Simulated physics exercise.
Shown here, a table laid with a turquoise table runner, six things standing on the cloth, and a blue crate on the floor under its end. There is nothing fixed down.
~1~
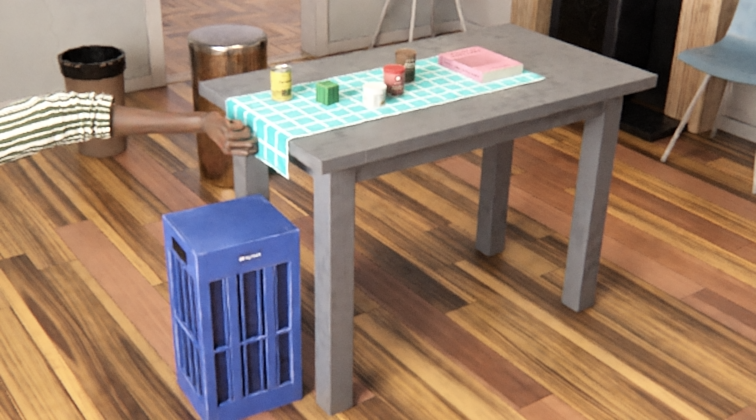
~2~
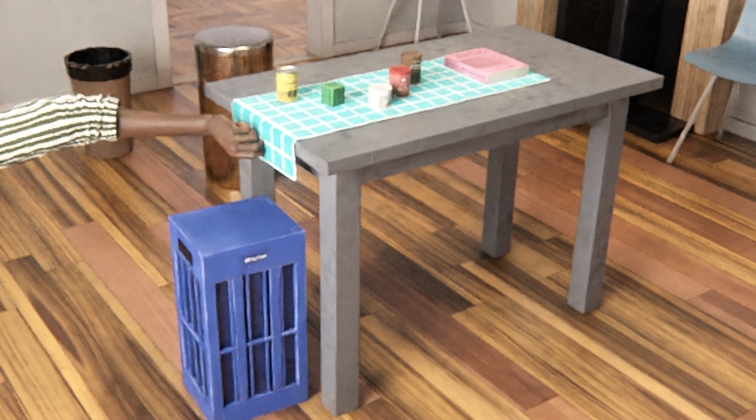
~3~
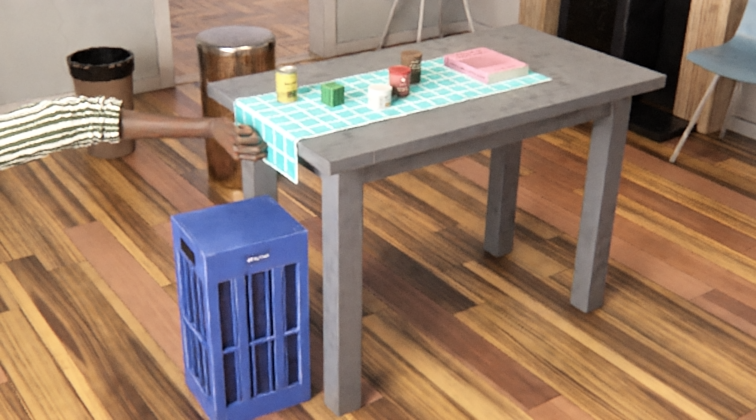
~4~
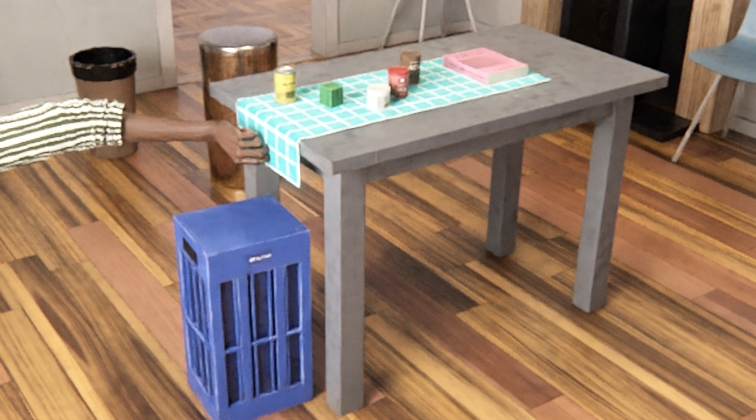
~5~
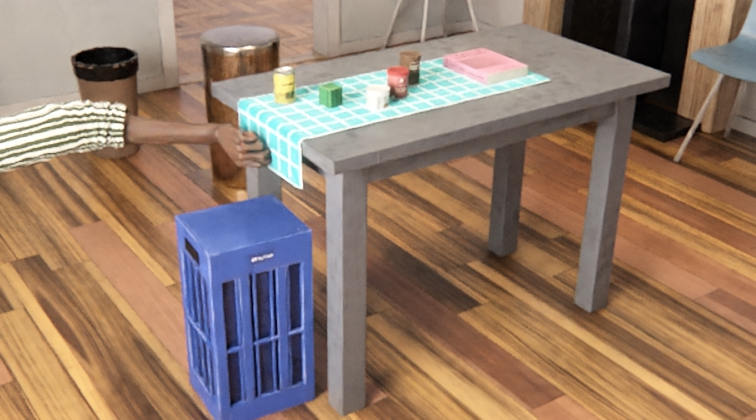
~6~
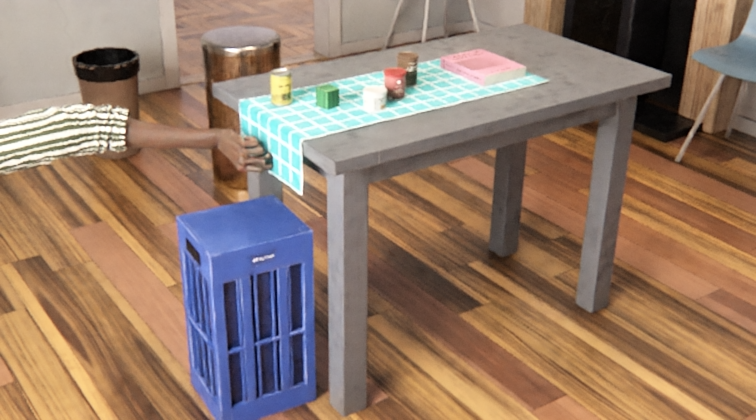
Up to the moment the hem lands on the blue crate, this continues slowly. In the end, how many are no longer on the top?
It drops one thing over the edge.
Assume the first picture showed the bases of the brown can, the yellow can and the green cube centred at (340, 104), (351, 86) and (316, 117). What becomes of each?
My call: The brown can hangs on; the yellow can hangs on; the green cube takes a tumble.
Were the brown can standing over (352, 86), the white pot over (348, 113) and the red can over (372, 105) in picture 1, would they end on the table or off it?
So, the brown can makes it through, the white pot makes it through, the red can makes it through.
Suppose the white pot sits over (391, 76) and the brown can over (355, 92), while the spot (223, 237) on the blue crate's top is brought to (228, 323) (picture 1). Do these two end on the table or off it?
The white pot stays aboard, and the brown can does not stay aboard.
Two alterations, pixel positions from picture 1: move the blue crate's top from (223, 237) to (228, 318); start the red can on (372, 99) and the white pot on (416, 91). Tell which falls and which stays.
Result: Red can gone, white pot still there.
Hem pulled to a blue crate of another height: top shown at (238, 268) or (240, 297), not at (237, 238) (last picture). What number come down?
That would make 2 and 3.
A little later, hem on the crate; yellow can gone.
When it is over, hem on the crate; yellow can gone. It carries off one.
